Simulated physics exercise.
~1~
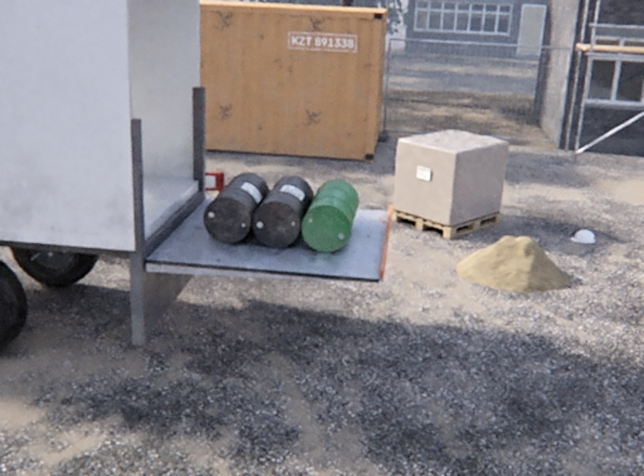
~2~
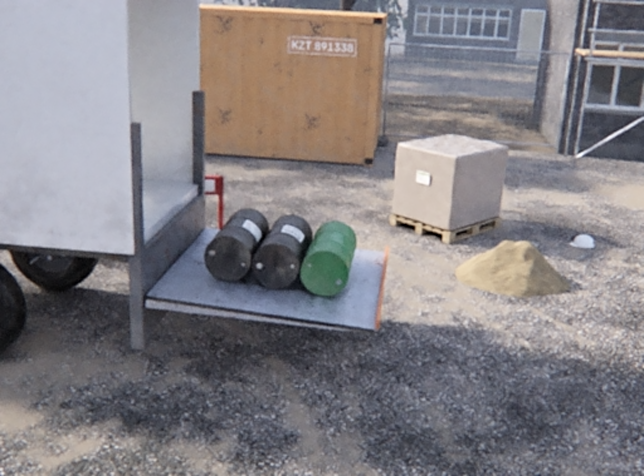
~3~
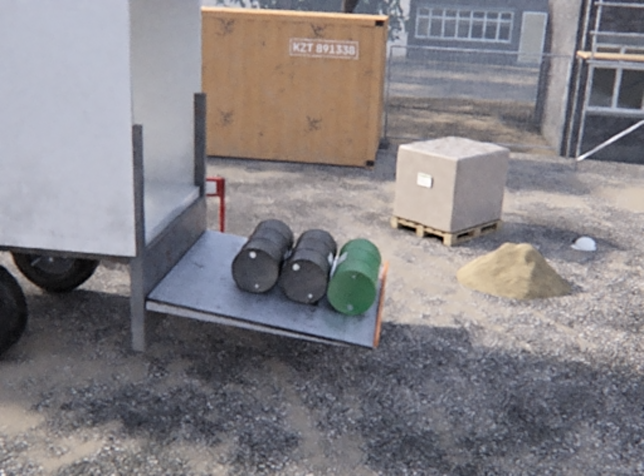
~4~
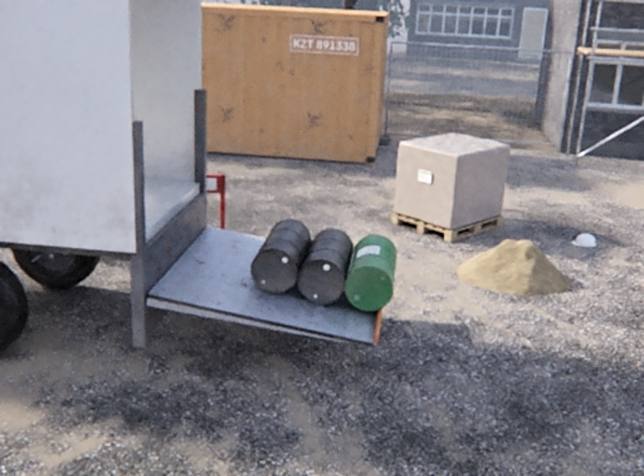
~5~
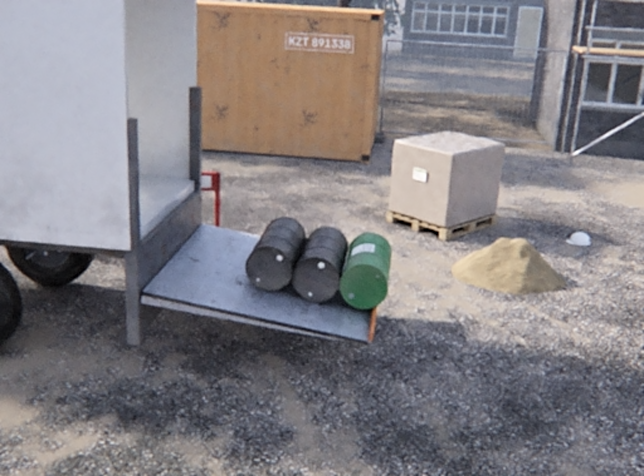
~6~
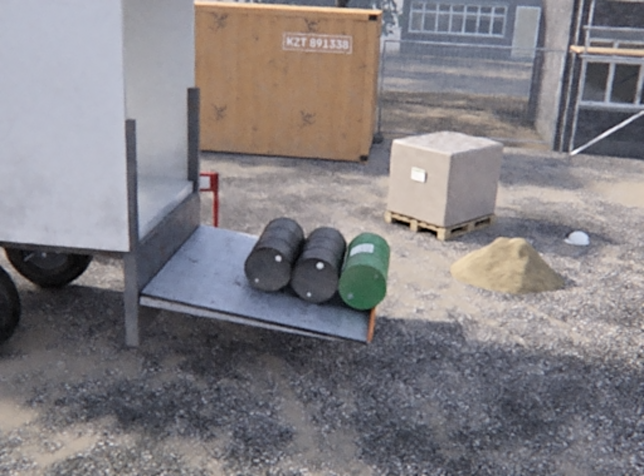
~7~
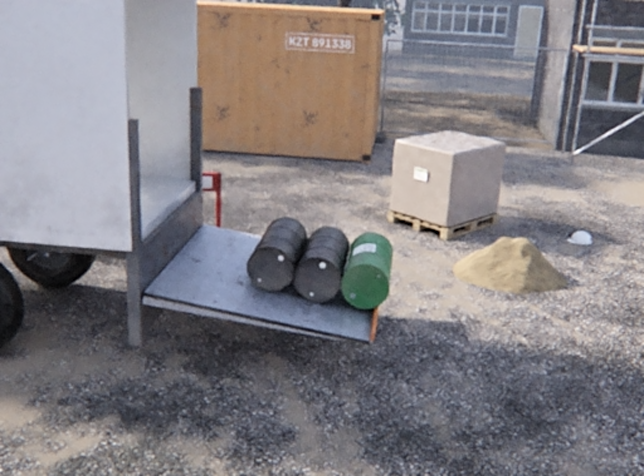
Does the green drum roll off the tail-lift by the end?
No, the green drum stays on the plate, resting near its outer edge beside the black drums.
